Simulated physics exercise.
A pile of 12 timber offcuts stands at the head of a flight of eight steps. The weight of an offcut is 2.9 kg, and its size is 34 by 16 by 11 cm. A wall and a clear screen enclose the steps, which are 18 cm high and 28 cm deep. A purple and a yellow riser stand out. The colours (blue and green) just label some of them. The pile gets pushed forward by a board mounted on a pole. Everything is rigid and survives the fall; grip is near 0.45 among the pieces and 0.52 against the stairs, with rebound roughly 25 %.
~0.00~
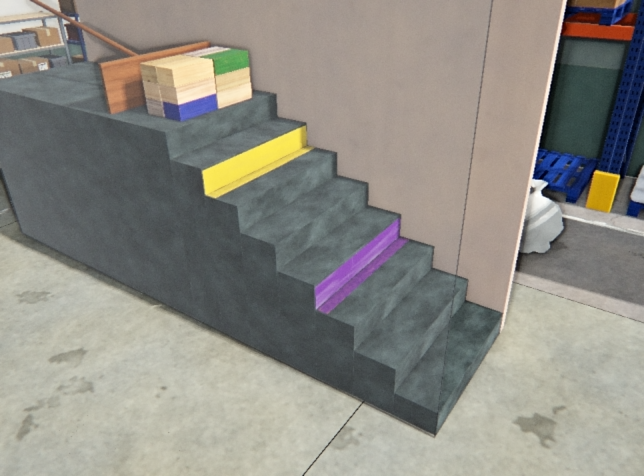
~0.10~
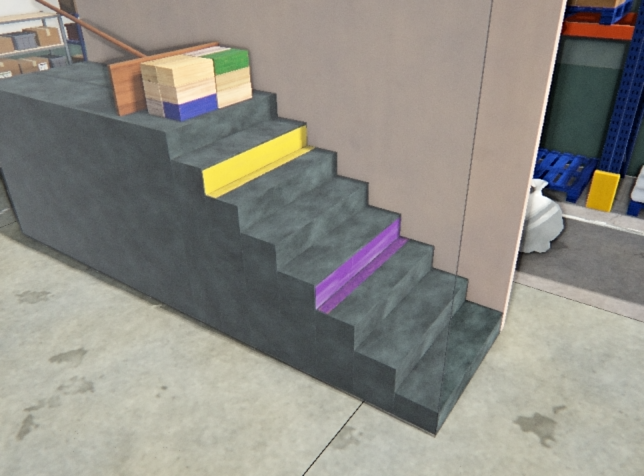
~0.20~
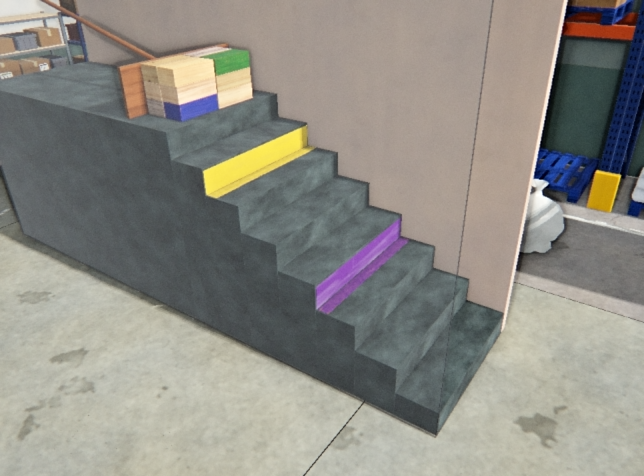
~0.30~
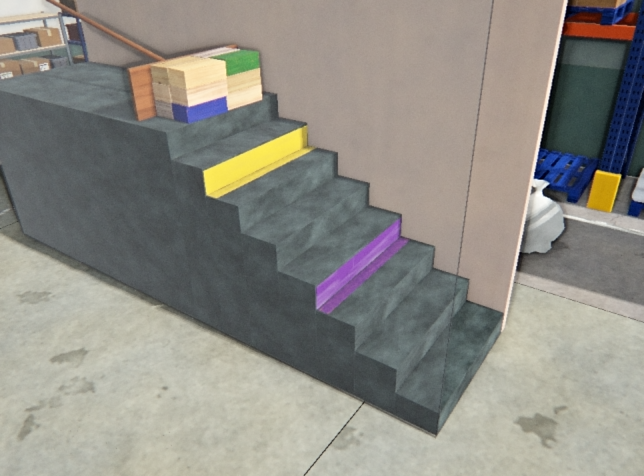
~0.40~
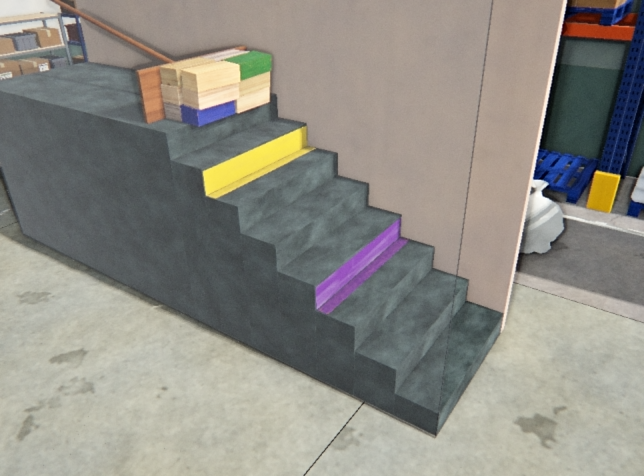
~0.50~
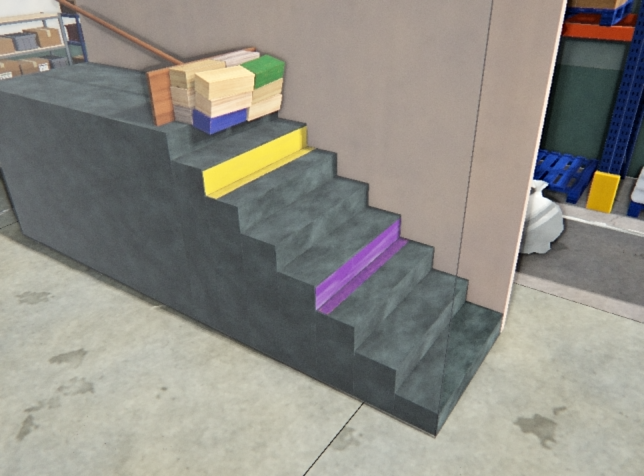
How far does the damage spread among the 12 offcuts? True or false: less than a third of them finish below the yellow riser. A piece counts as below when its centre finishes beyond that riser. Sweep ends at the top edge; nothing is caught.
False.
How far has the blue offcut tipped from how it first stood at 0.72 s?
25°.
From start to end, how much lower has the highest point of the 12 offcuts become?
By about 30 cm, start to end.
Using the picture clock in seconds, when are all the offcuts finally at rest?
That is at about 2.5 s.
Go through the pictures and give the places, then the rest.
In the first picture (places mark the middle of the side facing us), board (102, 74) 61 cm from the edge; yellow riser, near end, (221, 191); purple riser, near end, (331, 304); green offcut (232, 63); blue offcut (199, 107); nothing disturbed.
In the second picture, board (110, 76) 51 cm from the edge; green offcut (232, 63).
In the third picture, board (120, 78) 42 cm from the edge; blue offcut (200, 107).
In the fourth picture, board (130, 80) 32 cm from the edge; green offcut (243, 64) shifted 9 cm; blue offcut (208, 109) shifted 8 cm; 12 disturbed, none below the yellow riser.
In the fifth picture, board (139, 82) 23 cm from the edge; green offcut (256, 68) leaning 5°; blue offcut (217, 112) shifted 16 cm; 12 disturbed, none below the yellow riser.
In the sixth picture, board (149, 84) 14 cm from the edge; yellow riser, near end, (222, 192); purple riser, near end, (331, 305); green offcut (270, 76) leaning 15°; blue offcut (229, 120) leaning 11°; 12 disturbed, none below the yellow riser.
After 0.72 s, 4 of the 12 offcuts below the yellow riser; green offcut leaning 30°, 23 cm lower; blue offcut leaning 23°, 17 cm lower.
After 1.26 s, 8 of the 12 offcuts below the yellow riser; blue offcut on its side; green offcut leaning 69°, 1.02 m lower.
At rest (2.8 s), 8 of the 12 offcuts below the yellow riser; green offcut on its side; blue offcut on its side. That is 67 per cent. As the last picture would show them, middles, green offcut near (440, 276), blue offcut near (253, 168).
